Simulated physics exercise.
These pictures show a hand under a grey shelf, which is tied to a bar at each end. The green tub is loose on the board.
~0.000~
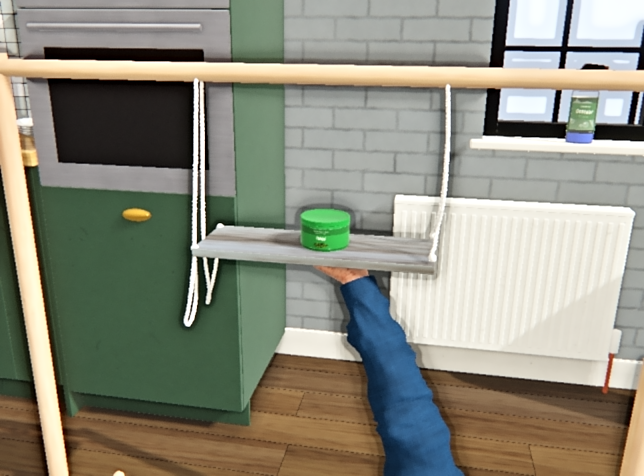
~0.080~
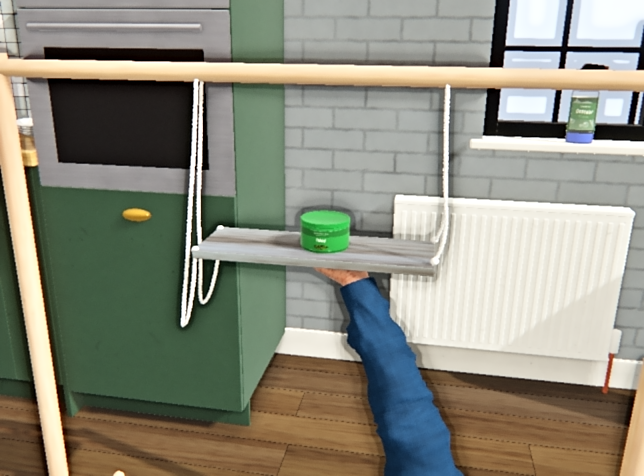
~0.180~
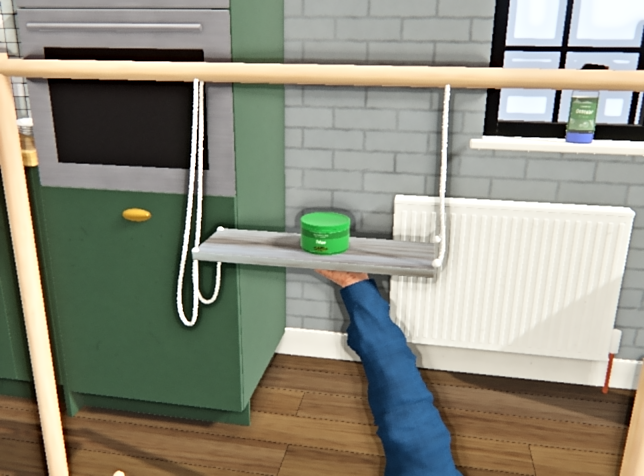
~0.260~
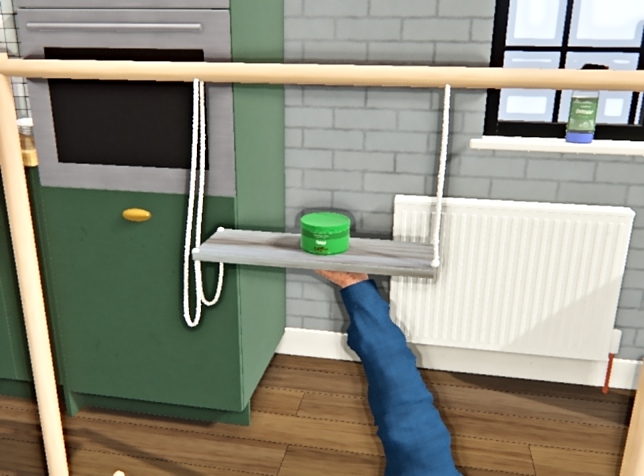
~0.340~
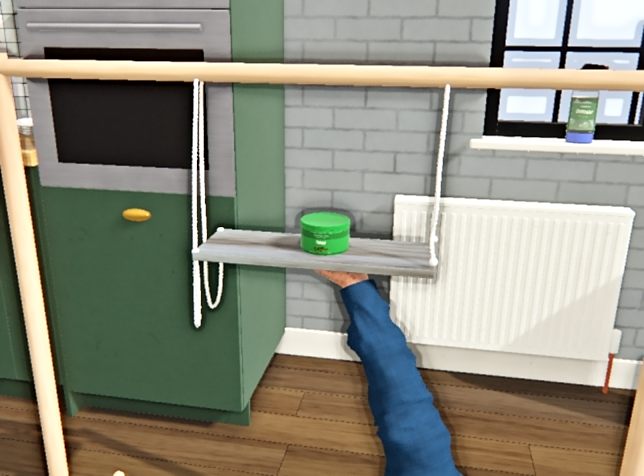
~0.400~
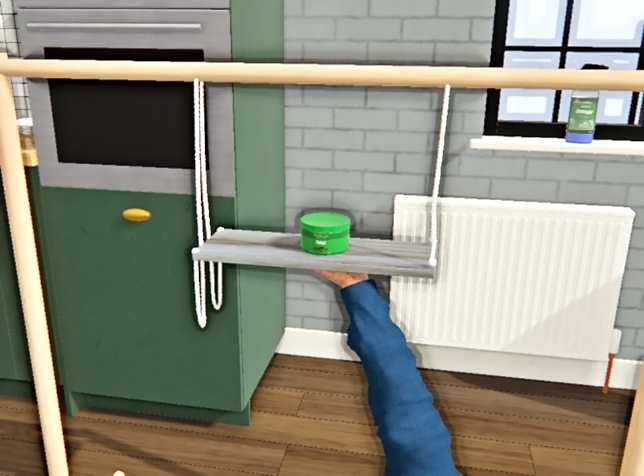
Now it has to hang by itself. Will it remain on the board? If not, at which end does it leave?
Outcome: The green tub falls from the left end.
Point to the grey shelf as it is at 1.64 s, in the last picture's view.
Around (326, 331).
By 1.02 s, board tipped 47° down to the left; tub falling near (131, 395).
By 1.64 s, board tipped 53° down to the left; tub on the floor.
When it is over, board tipped 47° down to the left; tub on the floor. The green tub drops leftwards.
